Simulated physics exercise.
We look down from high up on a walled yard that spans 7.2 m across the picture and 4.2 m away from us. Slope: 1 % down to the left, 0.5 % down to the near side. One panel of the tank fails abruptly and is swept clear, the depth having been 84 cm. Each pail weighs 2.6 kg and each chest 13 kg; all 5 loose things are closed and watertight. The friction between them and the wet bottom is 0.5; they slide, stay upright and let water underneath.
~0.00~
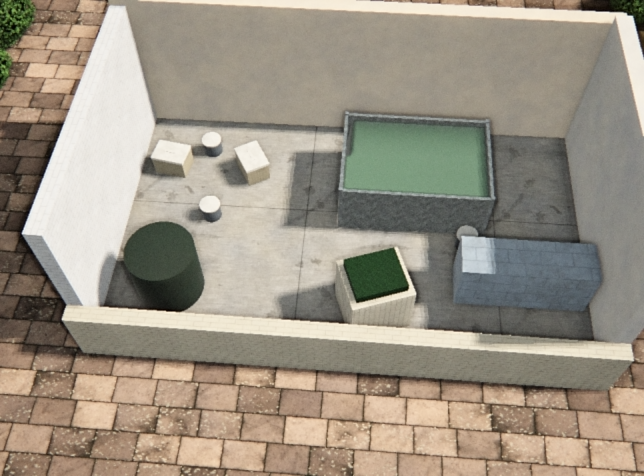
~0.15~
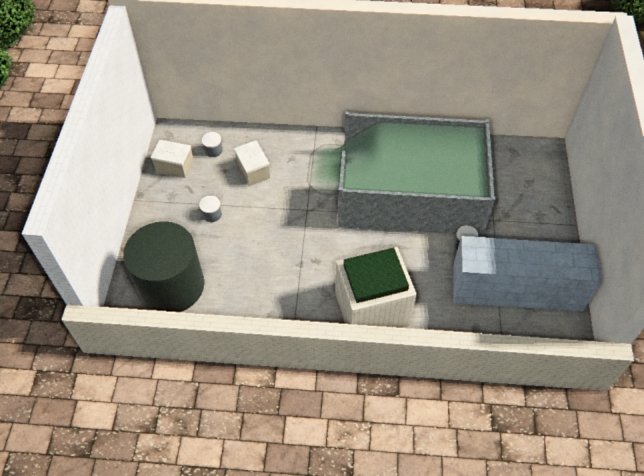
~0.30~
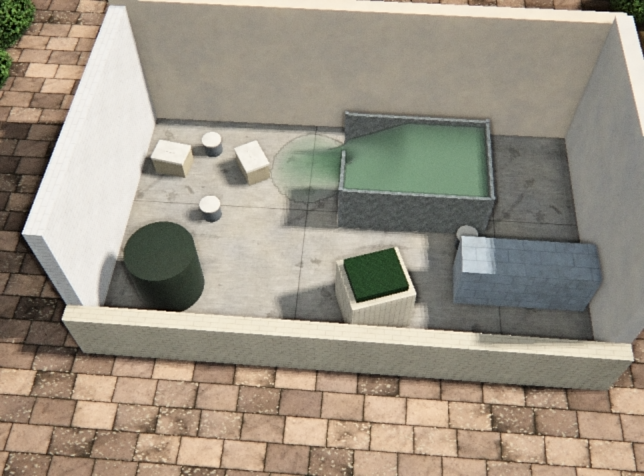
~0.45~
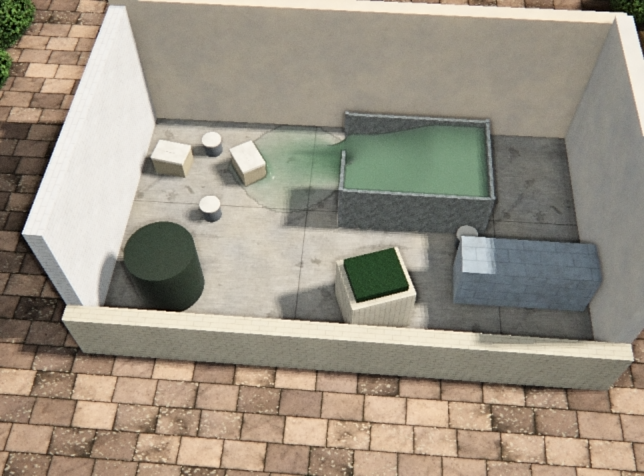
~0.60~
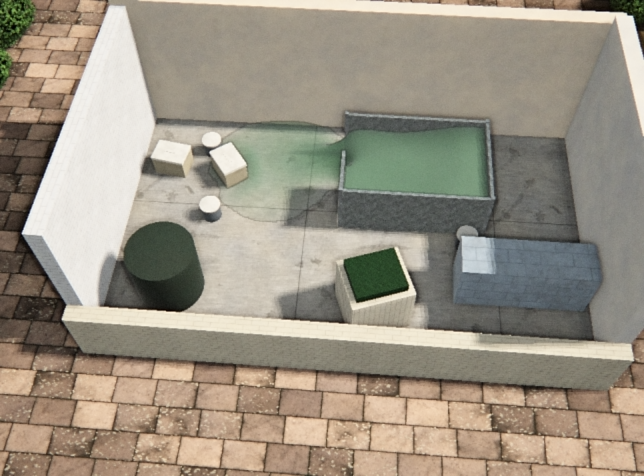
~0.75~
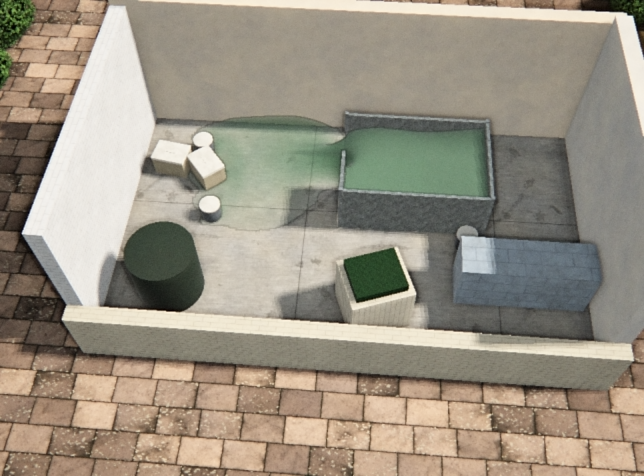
Green water poured from the left side of the raised tank and spread leftward across the yard floor, then pushed a pale box left toward another box and nudged a small pail beside it.
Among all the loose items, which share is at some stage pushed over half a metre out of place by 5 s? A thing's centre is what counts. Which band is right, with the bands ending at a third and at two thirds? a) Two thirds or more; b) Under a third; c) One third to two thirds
Option a: Two thirds or more.
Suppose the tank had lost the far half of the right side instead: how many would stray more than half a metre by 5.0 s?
Result: 3.
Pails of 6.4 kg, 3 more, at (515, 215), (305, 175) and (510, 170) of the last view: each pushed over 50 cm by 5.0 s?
The first comes out within the limit, the second beyond the limit, the third within the limit.
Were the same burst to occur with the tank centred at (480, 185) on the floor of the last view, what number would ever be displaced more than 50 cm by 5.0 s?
That gives 4 of them.
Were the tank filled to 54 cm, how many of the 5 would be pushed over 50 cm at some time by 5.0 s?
Then it comes to 4.
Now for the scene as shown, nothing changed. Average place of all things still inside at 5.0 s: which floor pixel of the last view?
(231, 253).
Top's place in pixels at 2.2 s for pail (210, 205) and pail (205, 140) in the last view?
Estimated pixels: (120, 310) and (149, 120).
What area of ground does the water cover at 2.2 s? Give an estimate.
Roughly 13 m2 of it is wet.
After 1.1 s 2 of 5 are over 50 cm from their spots; 0 afloat.
After 2.2 s 3 of 5 are over 50 cm from their spots; 4 afloat.
After 3.5 s 4 of 5 are over 50 cm from their spots; 4 afloat.
After 5.0 s 4 of 5 are over 50 cm from their spots, and 4 have been at some point; 4 afloat.
